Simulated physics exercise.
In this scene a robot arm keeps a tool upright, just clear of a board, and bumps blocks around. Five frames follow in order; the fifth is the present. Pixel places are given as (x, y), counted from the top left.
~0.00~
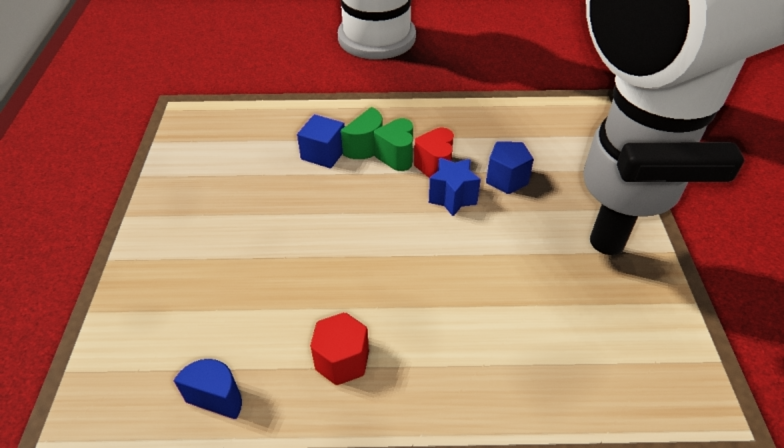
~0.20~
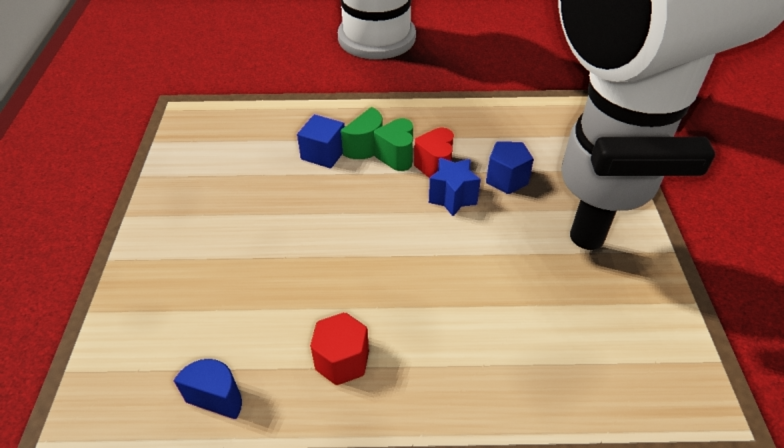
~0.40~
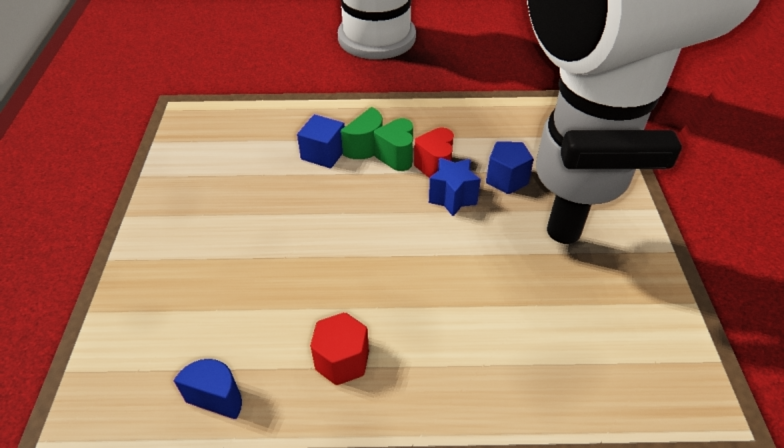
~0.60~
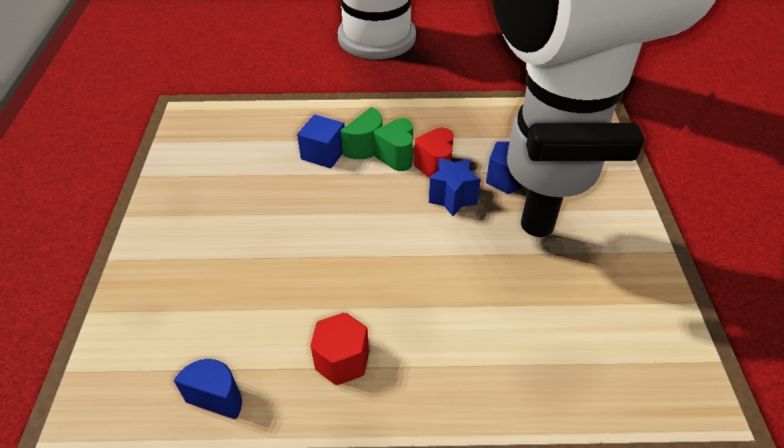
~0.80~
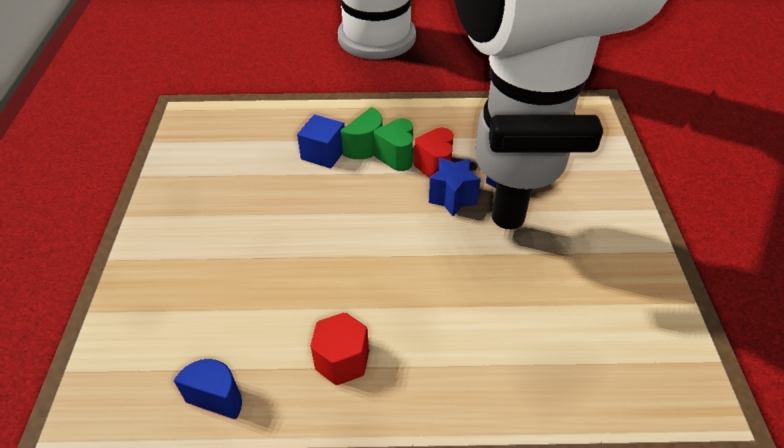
In the video, a robotic arm with a black tip moves steadily left above a wooden board, passing in front of a blue block and nearing a blue star, while the red, green and blue blocks stay still.
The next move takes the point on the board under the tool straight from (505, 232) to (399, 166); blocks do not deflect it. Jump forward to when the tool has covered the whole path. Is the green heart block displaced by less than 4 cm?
I believe not.
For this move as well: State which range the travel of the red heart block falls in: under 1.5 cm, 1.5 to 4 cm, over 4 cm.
It moves quite far, over 4 cm.
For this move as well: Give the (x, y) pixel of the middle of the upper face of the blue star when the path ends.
Roughly at (377, 126).
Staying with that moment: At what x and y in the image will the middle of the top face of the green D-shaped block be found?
At pixel (346, 109).
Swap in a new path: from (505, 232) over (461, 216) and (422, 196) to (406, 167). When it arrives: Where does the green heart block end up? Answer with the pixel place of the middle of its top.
Its top centre is at about (389, 105).
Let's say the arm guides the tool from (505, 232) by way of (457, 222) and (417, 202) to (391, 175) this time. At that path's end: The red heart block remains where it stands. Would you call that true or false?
This is false.
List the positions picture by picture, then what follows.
Tool tip (607, 242); block tops, green D-shaped block (365, 122); green heart block (397, 131); red heart block (437, 141); blue star (455, 172), in the first frame.
Tool (587, 237); blocks unchanged, in the second frame.
Tool (564, 232); blocks unchanged, in the third frame.
Tool (537, 225); blocks unchanged, in the fourth frame.
Tool (508, 218); green D-shaped block (365, 122); green heart block (397, 131); red heart block (437, 141); blue star (455, 172), in the fifth frame.
On the path given first. One third of the way, tool (468, 194); blue star (446, 166).
Two thirds of the way, tool (432, 172); green D-shaped block (353, 112), turned 40° anticlockwise; green heart block (389, 120), turned 20° clockwise; red heart block (423, 121), turned 70° clockwise; blue star (410, 146).
At the end, tool (399, 151); green D-shaped block (346, 109), turned 65° anticlockwise; green heart block (380, 103), turned 40° clockwise; red heart block (420, 115), turned 110° clockwise; blue star (377, 126).
